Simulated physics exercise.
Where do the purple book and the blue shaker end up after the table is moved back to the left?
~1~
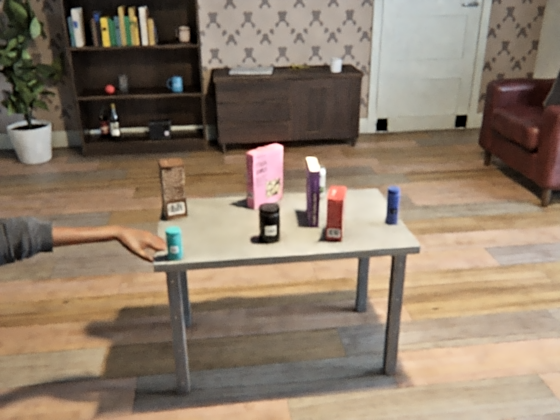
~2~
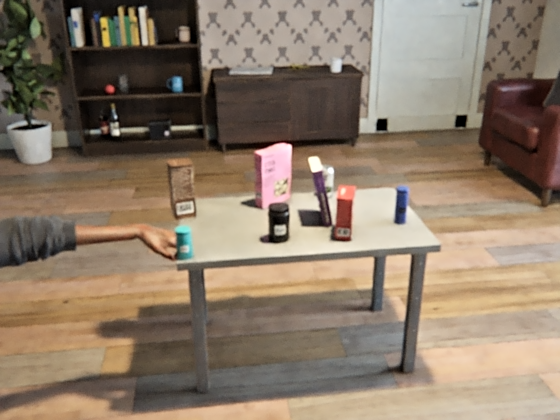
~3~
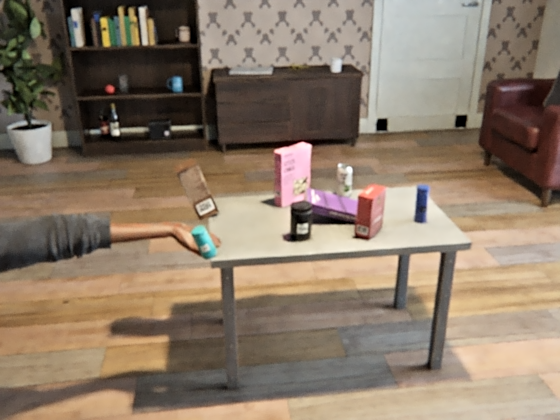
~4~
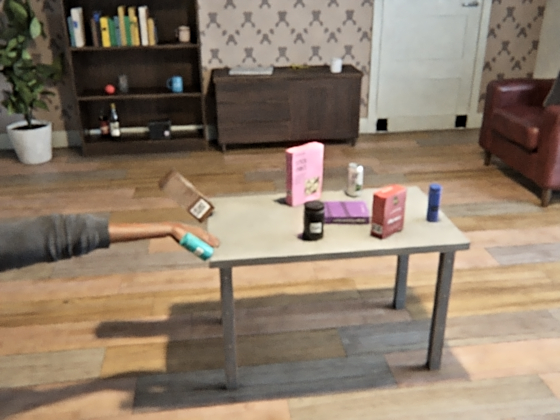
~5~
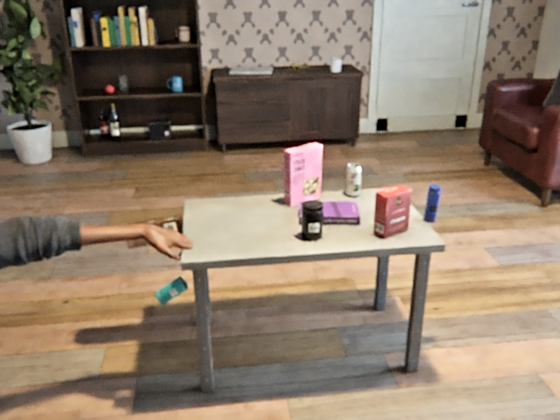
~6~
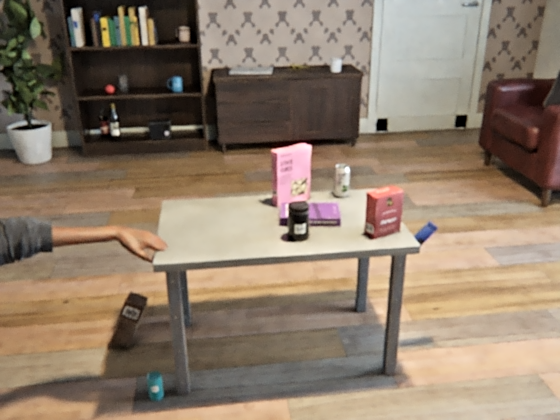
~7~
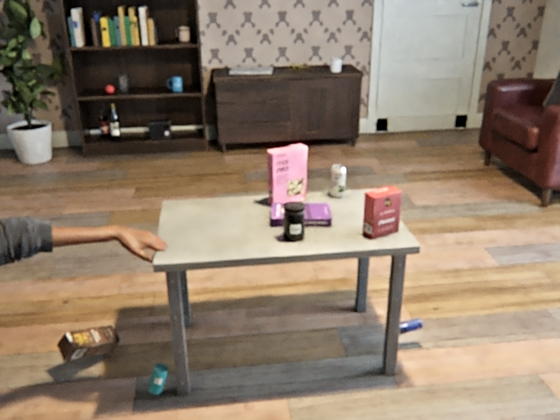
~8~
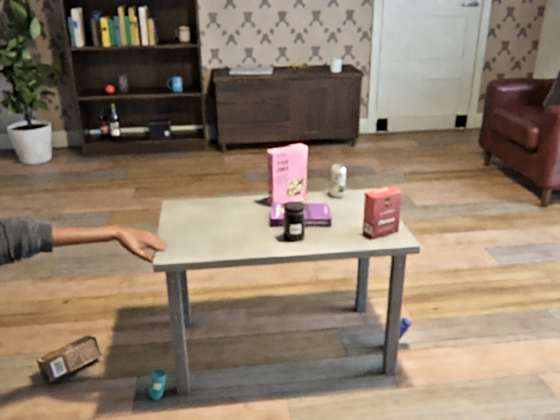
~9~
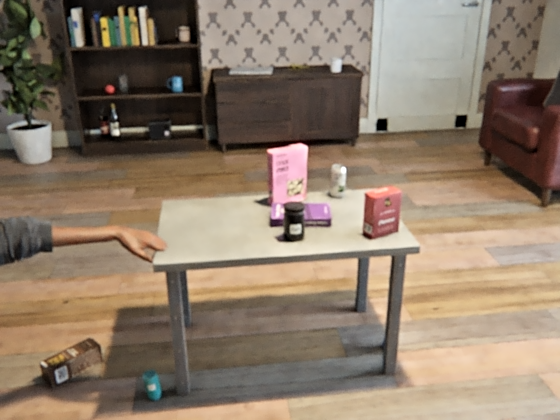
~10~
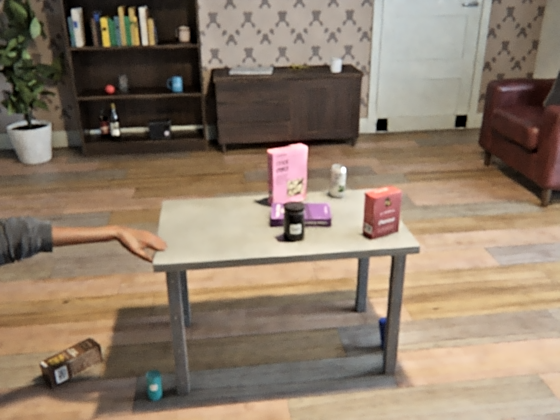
The purple book ends up lying flat on the table, while the blue shaker falls off the right side and ends up on the floor.
